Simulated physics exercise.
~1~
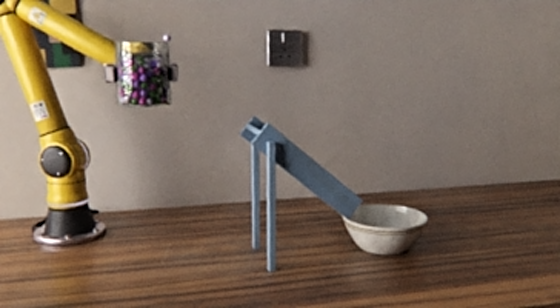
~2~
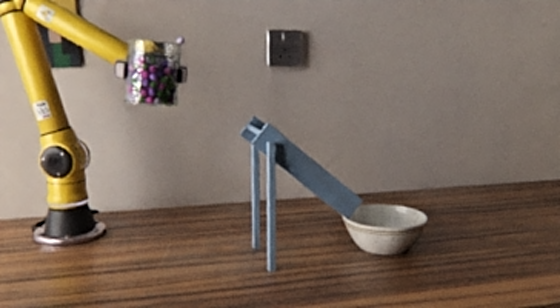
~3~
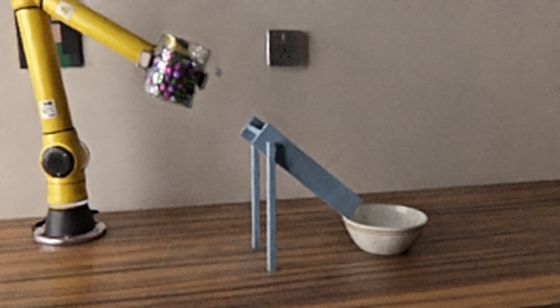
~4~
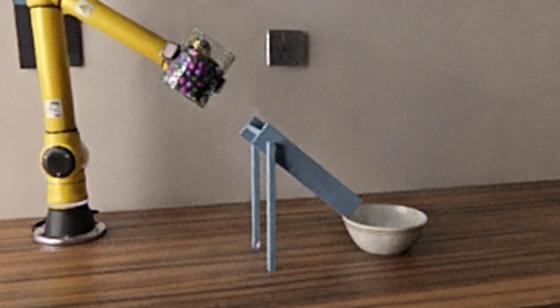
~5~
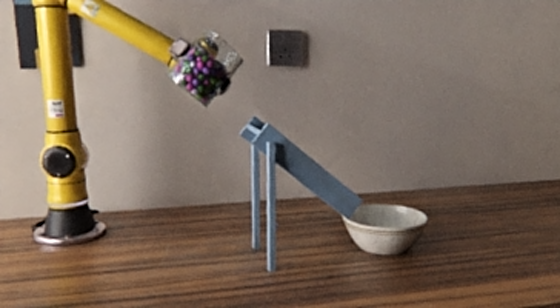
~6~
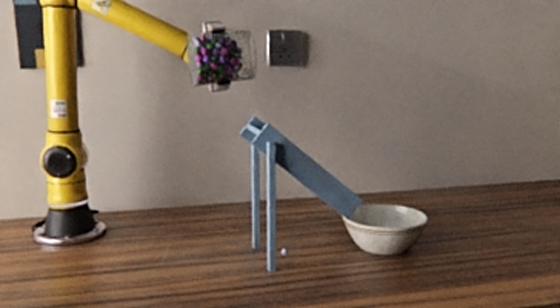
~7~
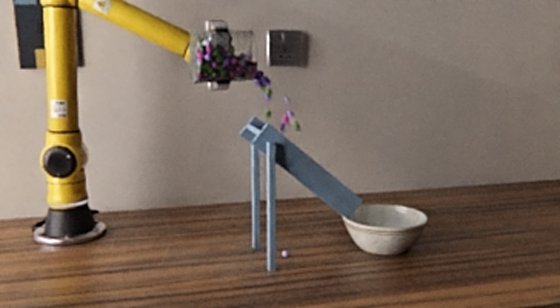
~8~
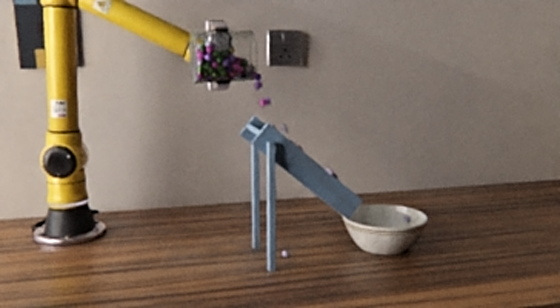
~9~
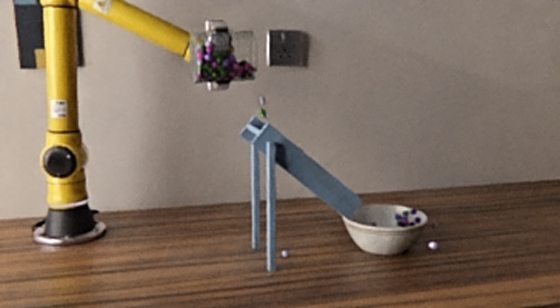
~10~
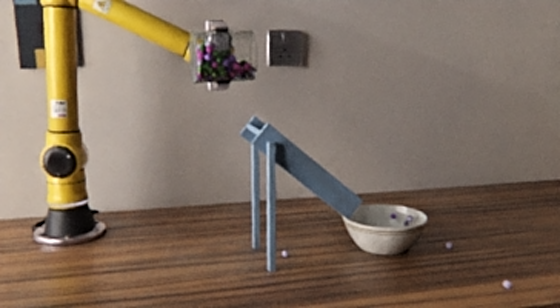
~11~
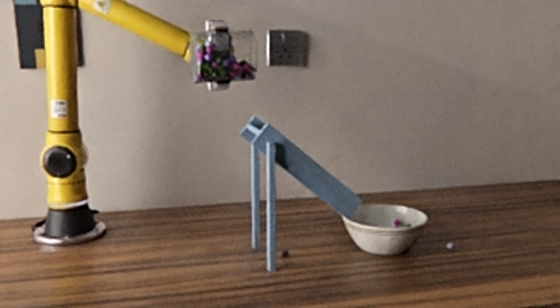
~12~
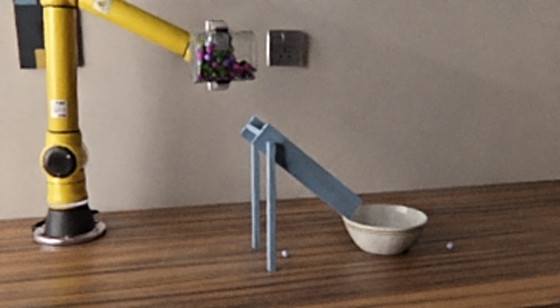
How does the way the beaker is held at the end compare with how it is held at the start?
At the start the arm holds the beaker upright, but by the end the beaker is lying on its side in the air with its opening facing right.
